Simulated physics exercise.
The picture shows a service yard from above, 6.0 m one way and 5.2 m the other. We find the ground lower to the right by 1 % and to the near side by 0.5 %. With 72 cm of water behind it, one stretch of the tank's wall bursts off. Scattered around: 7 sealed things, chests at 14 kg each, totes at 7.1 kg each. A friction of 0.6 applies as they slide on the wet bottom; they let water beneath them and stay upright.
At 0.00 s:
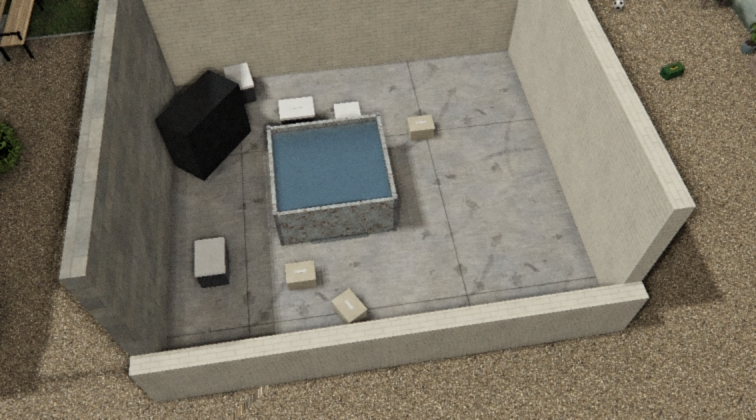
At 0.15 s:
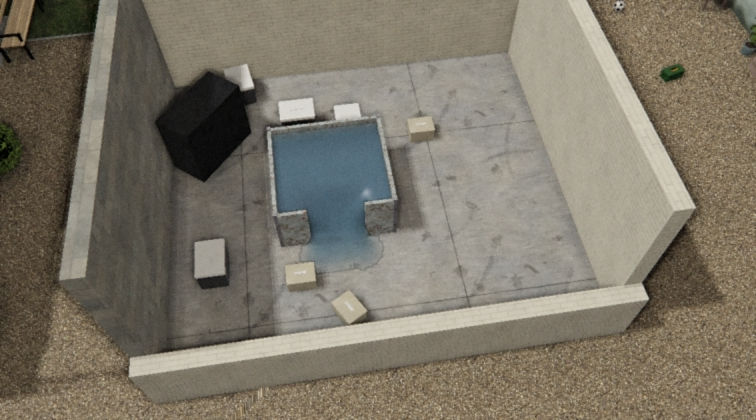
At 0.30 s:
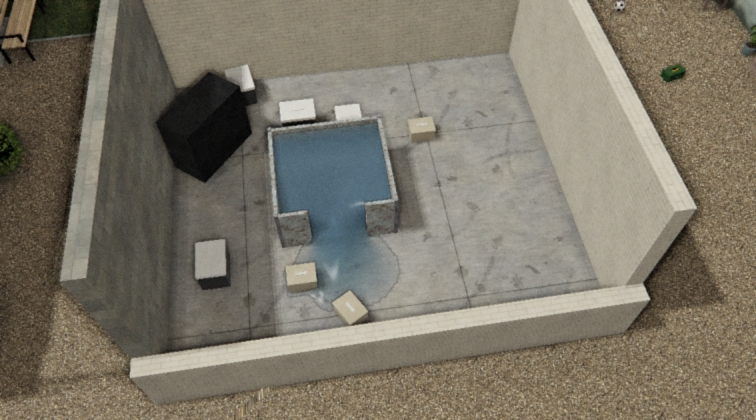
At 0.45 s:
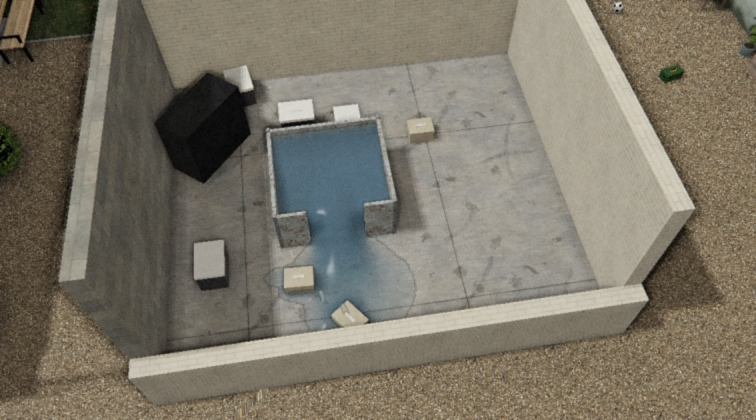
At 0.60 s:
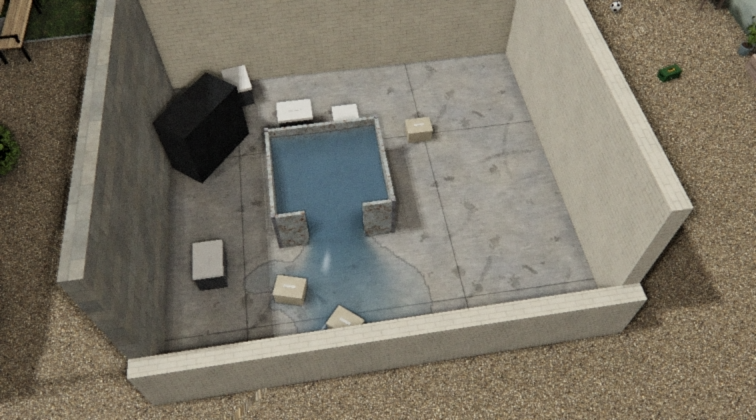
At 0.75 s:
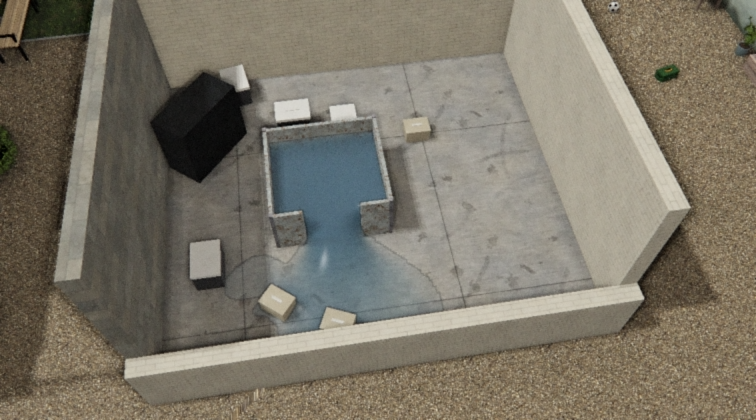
Water poured through a gap that opened in the near wall of a raised stone tank, spreading across the walled yard and nudging two small tan boxes toward the low front wall.
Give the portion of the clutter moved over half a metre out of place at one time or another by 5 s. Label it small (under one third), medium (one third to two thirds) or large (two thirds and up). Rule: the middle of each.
Medium.
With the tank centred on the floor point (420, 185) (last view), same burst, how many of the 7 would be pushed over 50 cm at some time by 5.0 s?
Count: 3.
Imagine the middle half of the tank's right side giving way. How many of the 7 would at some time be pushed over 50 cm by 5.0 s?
1.
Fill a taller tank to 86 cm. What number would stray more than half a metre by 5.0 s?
3.
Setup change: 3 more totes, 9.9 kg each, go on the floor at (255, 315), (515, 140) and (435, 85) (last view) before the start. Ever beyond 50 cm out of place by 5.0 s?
Reading them off in order: Clears the mark, clears the mark, not beyond.
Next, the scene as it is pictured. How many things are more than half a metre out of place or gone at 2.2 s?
At that moment it comes to 2.
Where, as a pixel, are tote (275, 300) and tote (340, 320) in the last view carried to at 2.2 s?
Somewhere around (169, 294) and (171, 333).
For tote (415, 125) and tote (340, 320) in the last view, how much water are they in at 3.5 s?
I'd put it at 0 cm and 12 cm respectively.
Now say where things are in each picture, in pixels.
A tote at (300, 272) rests on the ground; a tote at (349, 305) rests on the ground; 2.4 m2 under water; 0 of 7 have shifted, in the first frame.
A tote at (300, 273) rests on the ground; a tote at (349, 307), on the bottom; water covers 3.0 m2; 0 of 7 have shifted, in the second frame.
A tote at (301, 274), on the bottom; a tote at (350, 307), on the bottom; water covers 3.7 m2; 0 of 7 have shifted, in the third frame.
A tote at (298, 277), on the bottom, 4 cm from its start; a tote at (350, 317), on the bottom, 14 cm from its start; water covers 4.6 m2; 1 of 7 have shifted, in the fourth frame.
A tote at (289, 287), on the bottom, 22 cm from its start; a tote at (345, 322), on the bottom, 22 cm from its start; 5.4 m2 under water; 2 of 7 have shifted, in the fifth frame.
A tote at (277, 299), on the bottom, 45 cm from its start; a tote at (338, 321), afloat, 26 cm from its start; 5.9 m2 under water; 2 of 7 have shifted, in the sixth frame.
After 1.1 s 1 of 7 are over 50 cm from their spots; 1 afloat.
After 2.2 s 2 of 7 are over 50 cm from their spots; 2 afloat.
After 3.5 s 3 of 7 are over 50 cm from their spots; 2 afloat.
After 5.0 s 3 of 7 are over 50 cm from their spots, and 3 have been at some point; 1 afloat.
